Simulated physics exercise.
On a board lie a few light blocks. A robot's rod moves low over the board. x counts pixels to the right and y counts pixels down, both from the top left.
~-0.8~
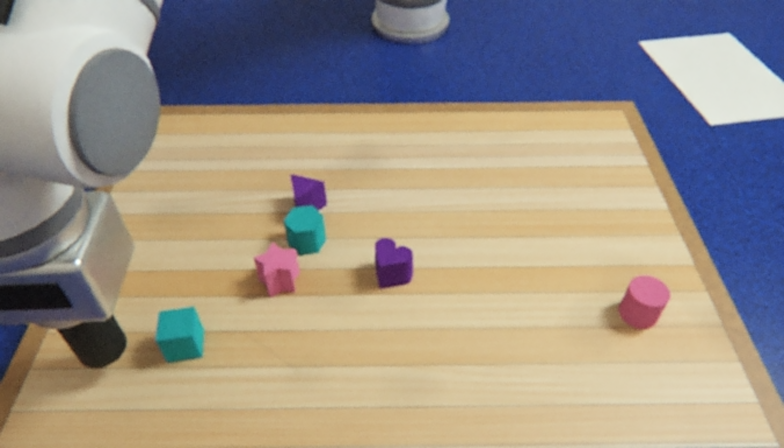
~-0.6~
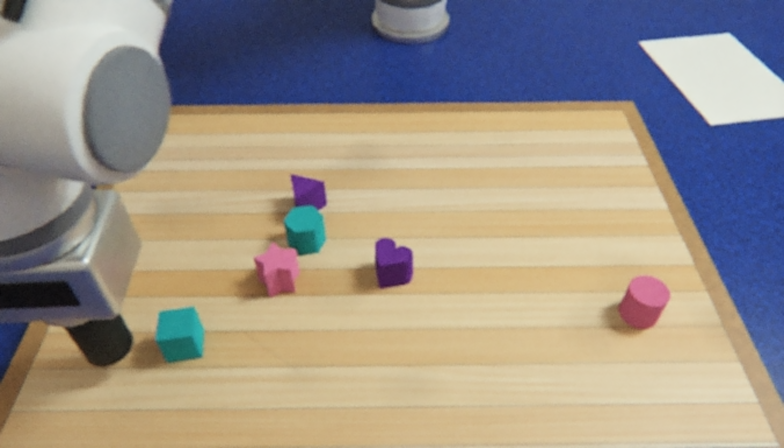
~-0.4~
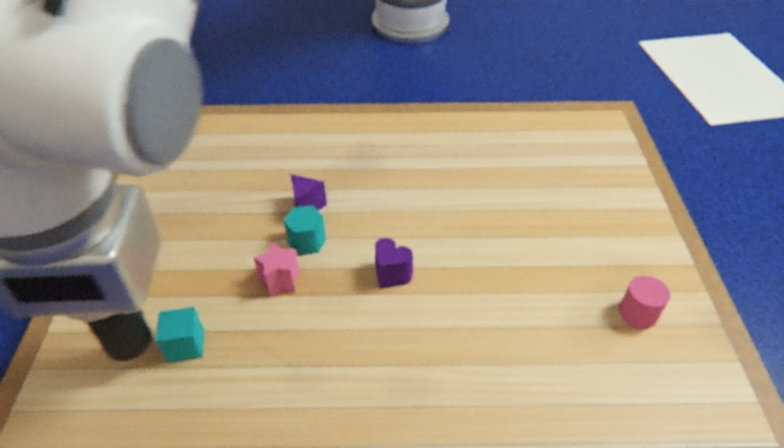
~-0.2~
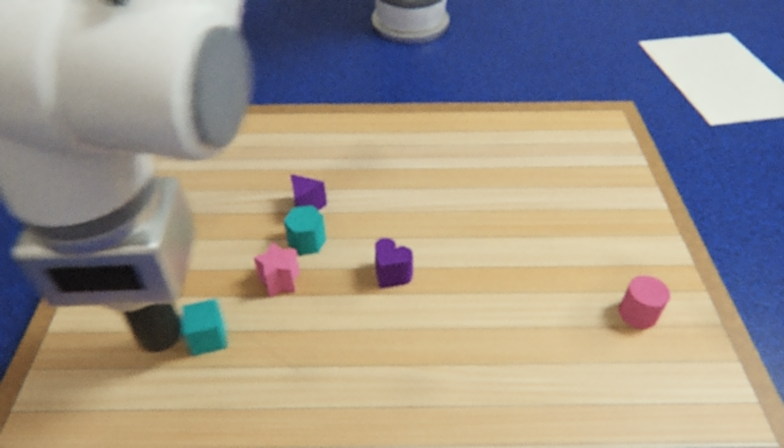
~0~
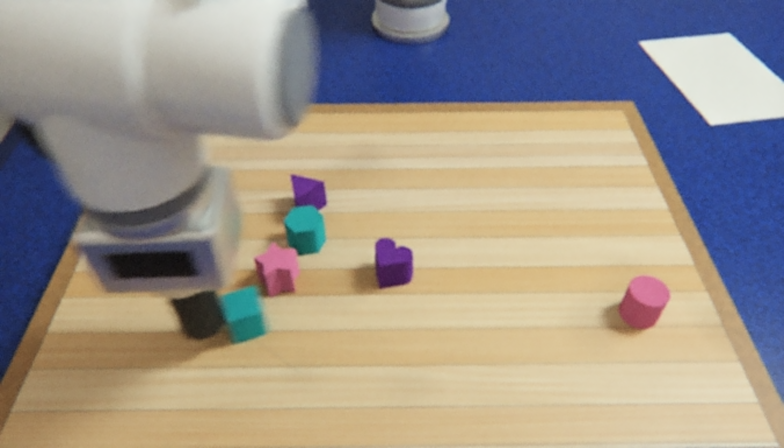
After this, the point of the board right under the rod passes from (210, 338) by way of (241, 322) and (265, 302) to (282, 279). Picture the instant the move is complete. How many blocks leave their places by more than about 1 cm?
The push will move three blocks or more.
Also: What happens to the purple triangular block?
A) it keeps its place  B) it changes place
Letter A.
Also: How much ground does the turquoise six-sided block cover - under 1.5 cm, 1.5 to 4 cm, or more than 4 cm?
My answer is that it shifts 1.5 to 4 cm.
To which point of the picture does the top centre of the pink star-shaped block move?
Close to (298, 228).
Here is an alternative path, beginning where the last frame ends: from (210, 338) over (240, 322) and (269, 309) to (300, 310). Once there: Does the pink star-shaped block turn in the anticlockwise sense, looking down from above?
Short answer: Yes.
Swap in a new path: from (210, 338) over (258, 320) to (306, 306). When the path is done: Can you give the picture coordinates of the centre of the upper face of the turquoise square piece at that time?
The spot you're after is about (339, 272) in the image.
The first path, step by step. Halfway along, rod at (250, 296); turquoise square piece at (289, 284), turned 20° clockwise.
At the end, rod at (278, 262); turquoise square piece at (303, 277), turned 45° clockwise; pink star-shaped block at (298, 228); purple triangular block unmoved; turquoise six-sided block at (311, 205).
